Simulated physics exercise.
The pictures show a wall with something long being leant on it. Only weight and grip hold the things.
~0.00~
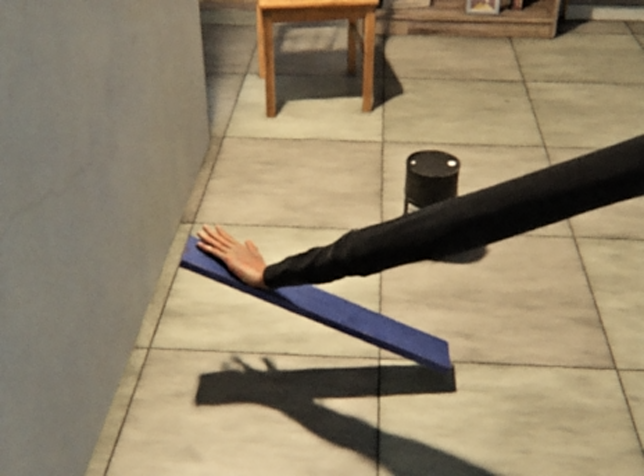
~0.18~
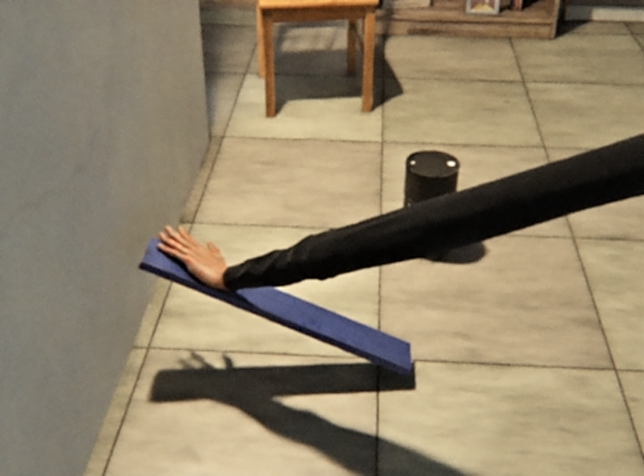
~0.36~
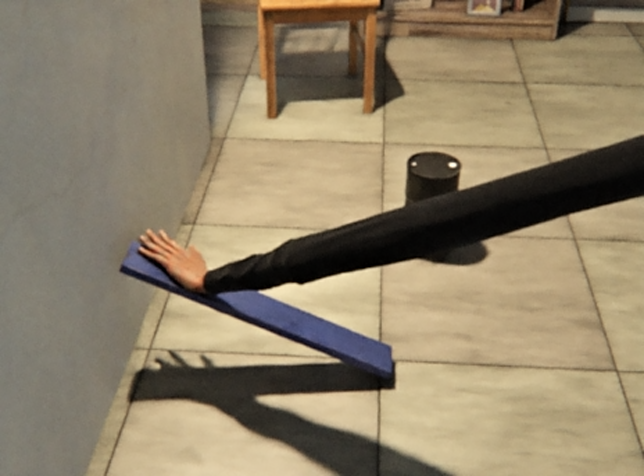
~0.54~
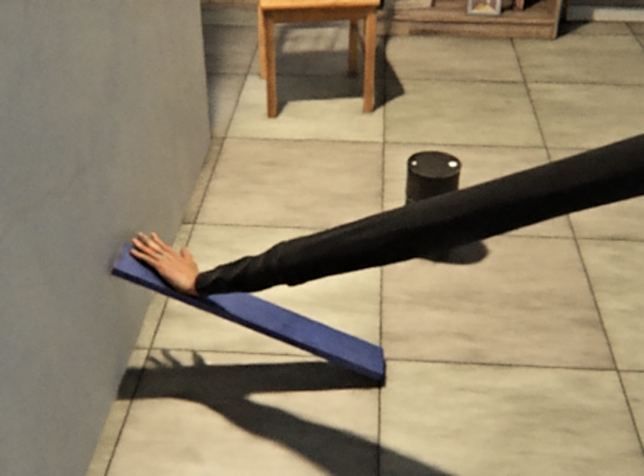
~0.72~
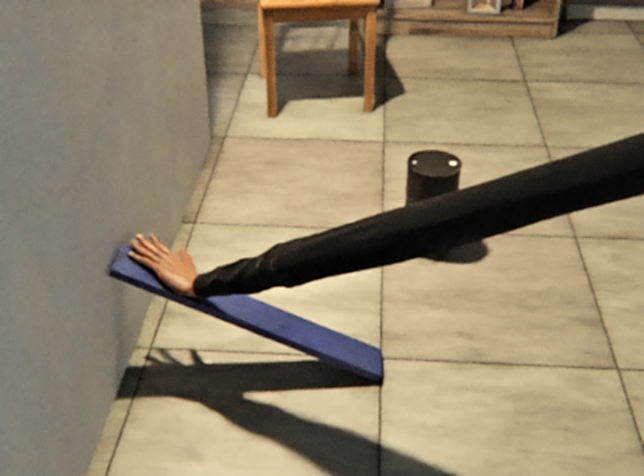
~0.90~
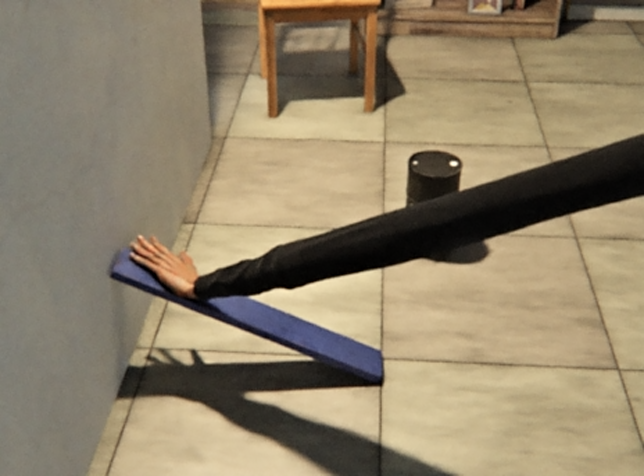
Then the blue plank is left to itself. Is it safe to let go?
Here the plank slides down.
After 1.20 s, blue plank 16° lower than it was left near (266, 346).
After 1.30 s, blue plank 26° lower than it was left near (270, 359).
In the end (2.6 s), moved from the start, blue plank; black canister unmoved. At the end, from the last picture's camera, blue plank near (271, 362). The plank slips out.
